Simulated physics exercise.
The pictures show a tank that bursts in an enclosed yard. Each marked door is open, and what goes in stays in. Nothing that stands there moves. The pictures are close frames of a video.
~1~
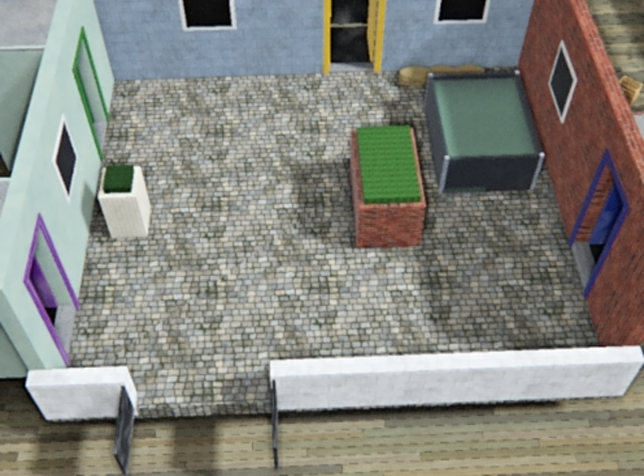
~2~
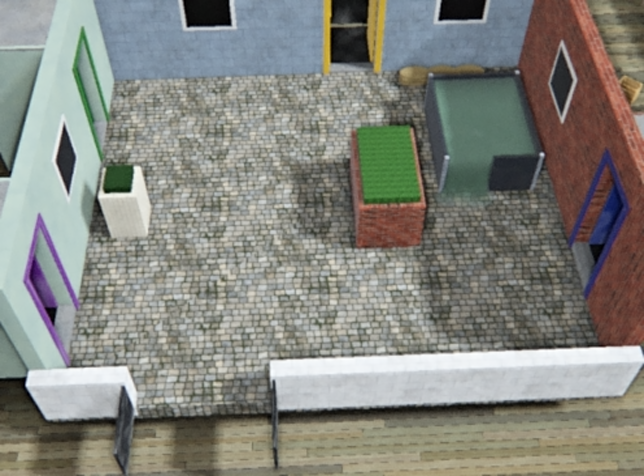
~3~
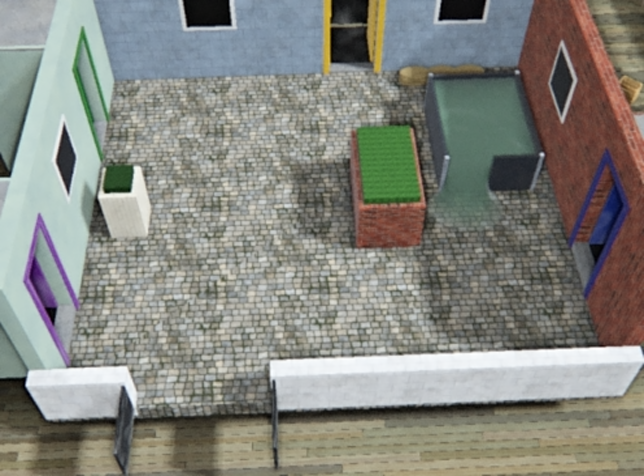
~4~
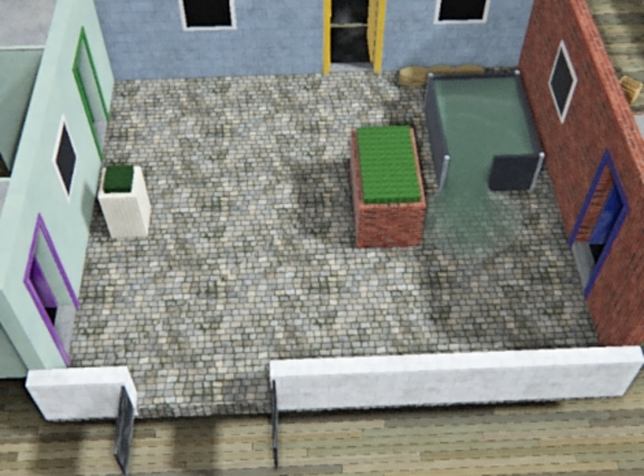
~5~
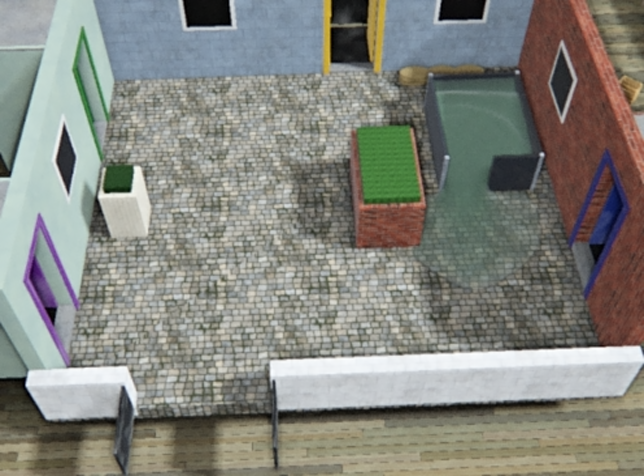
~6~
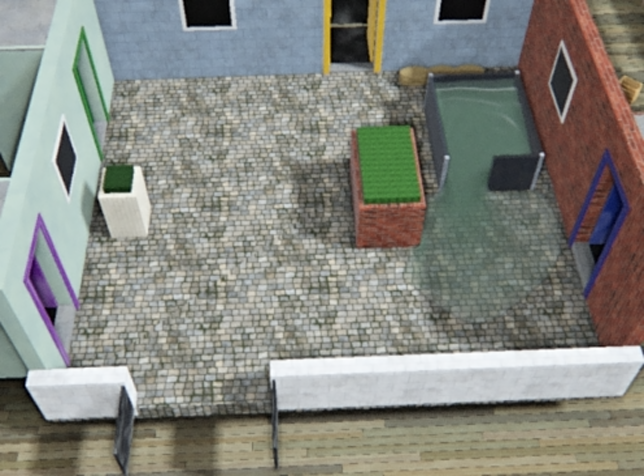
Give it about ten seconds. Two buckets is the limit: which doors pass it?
In the end: The yellow door holds within the limit; the purple door holds within the limit; the green door holds within the limit; the blue door holds within the limit.
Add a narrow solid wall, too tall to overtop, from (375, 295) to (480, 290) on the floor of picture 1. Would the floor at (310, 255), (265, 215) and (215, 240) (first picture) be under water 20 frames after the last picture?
In turn: Wet, awash, wet.
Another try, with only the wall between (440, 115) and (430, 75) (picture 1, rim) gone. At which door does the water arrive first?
First comes the one in yellow.
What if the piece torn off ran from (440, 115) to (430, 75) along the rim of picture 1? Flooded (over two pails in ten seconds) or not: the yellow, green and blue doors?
One by one: The yellow door goes over, the green door takes more, the blue door takes less.
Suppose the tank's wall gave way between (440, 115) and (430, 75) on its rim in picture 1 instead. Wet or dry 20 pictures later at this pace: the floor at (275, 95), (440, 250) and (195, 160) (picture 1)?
In that order: Wet, free of water, awash.
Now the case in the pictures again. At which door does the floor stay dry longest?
The door marked yellow.
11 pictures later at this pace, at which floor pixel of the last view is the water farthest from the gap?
Near (247, 388).
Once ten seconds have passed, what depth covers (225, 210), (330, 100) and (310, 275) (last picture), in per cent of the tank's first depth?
In turn 4, 0 and 2 in a hundred.
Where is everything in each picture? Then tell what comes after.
Still water in the water tank at (483, 117), in the first picture.
Water pours out at (467, 177) and has run to (437, 196), in the second picture.
The front is at (485, 227), out from the gap at (466, 180), in the third picture.
The front is at (466, 256), out from the gap at (466, 180), in the fourth picture.
The front is at (475, 286), out from the gap at (466, 181), in the fifth picture.
Water pours out at (466, 180) and has run to (466, 315), in the sixth picture.
A moment on, water covers 20 % of the floor; the yellow door not reached, the purple door not reached, the green door not reached, the blue door wet at the sill, nothing in.
Next, water covers 25 % of the floor; the yellow door not reached, the purple door not reached, the green door not reached, the blue door wet at the sill, nothing in.
Then, water covers 35 % of the floor; the yellow door not reached, the purple door not reached, the green door not reached, the blue door wet at the sill, nothing in.
Later, water covers 50 % of the floor; the yellow door not reached, the purple door wet at the sill, nothing in, the green door not reached, the blue door wet at the sill, nothing in.
In the end, water covers 70 % of the floor; the yellow door wet at the sill, nothing in, the purple door wet at the sill, nothing in, the green door wet at the sill, nothing in, the blue door wet at the sill, nothing in.
